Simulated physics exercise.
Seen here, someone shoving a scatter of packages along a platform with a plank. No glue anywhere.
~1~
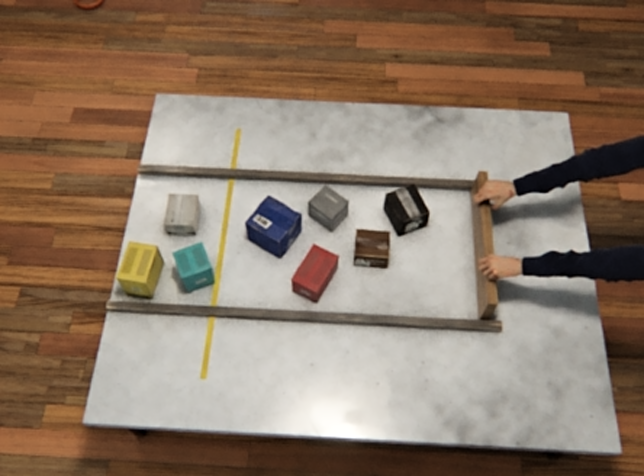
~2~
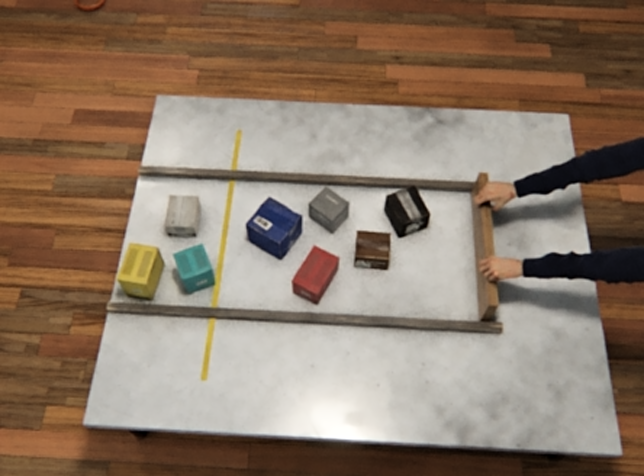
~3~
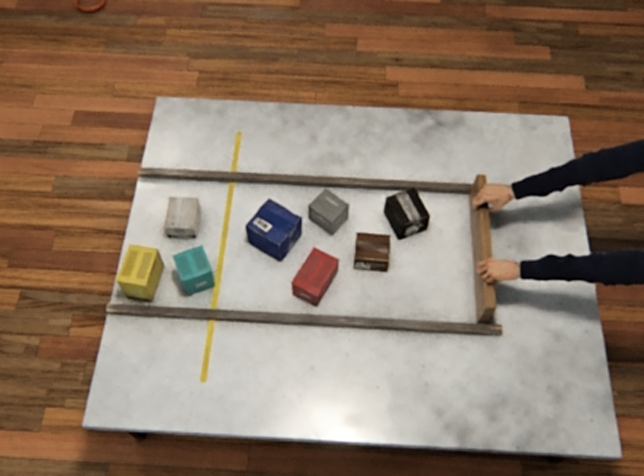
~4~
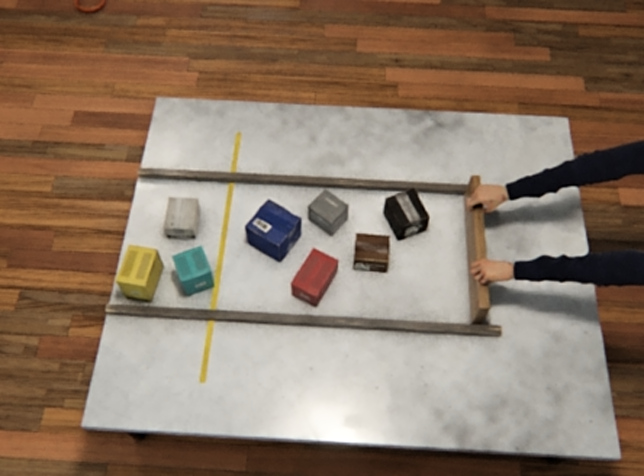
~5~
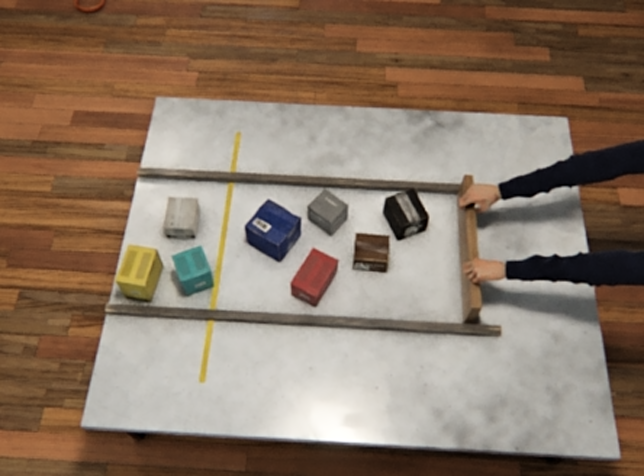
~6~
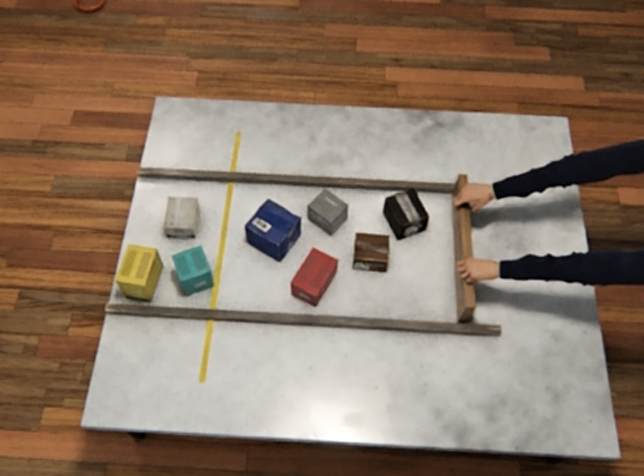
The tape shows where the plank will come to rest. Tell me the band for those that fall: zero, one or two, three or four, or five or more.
The number that fall off is zero.
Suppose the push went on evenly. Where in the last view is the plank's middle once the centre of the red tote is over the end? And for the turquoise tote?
About (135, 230), and (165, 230) for the other.
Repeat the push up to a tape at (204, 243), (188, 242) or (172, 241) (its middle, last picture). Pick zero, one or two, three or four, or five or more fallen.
In that order: One or two; one to two; three to four.
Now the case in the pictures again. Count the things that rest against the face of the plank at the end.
The number is 3.
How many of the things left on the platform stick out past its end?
That would be 1.
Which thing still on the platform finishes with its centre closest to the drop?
The white parcel ends nearest.
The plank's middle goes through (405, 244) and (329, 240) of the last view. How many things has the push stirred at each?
By then 1, and 5.
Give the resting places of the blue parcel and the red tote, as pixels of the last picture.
The blue parcel at (166, 231), the red tote at (201, 276).
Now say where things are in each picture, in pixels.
In the first frame, yellow tote (142, 270); white parcel (183, 215); turquoise tote (195, 268); plank (483, 244); tape (223, 241).
In the second frame, white parcel (184, 217); plank (484, 246).
In the third frame, turquoise tote (195, 271); red tote (316, 277).
In the fourth frame, yellow tote (141, 274); black parcel (406, 215).
In the fifth frame, white parcel (182, 218); blue parcel (274, 231).
In the sixth frame, yellow tote (141, 273); white parcel (182, 218); turquoise tote (194, 271); plank (463, 247); tape (222, 244).
A little later, none off yet; yellow tote at rest near (141, 273); white parcel at rest near (182, 218); turquoise tote at rest near (194, 271).
When it is over, the number that fall off is zero.
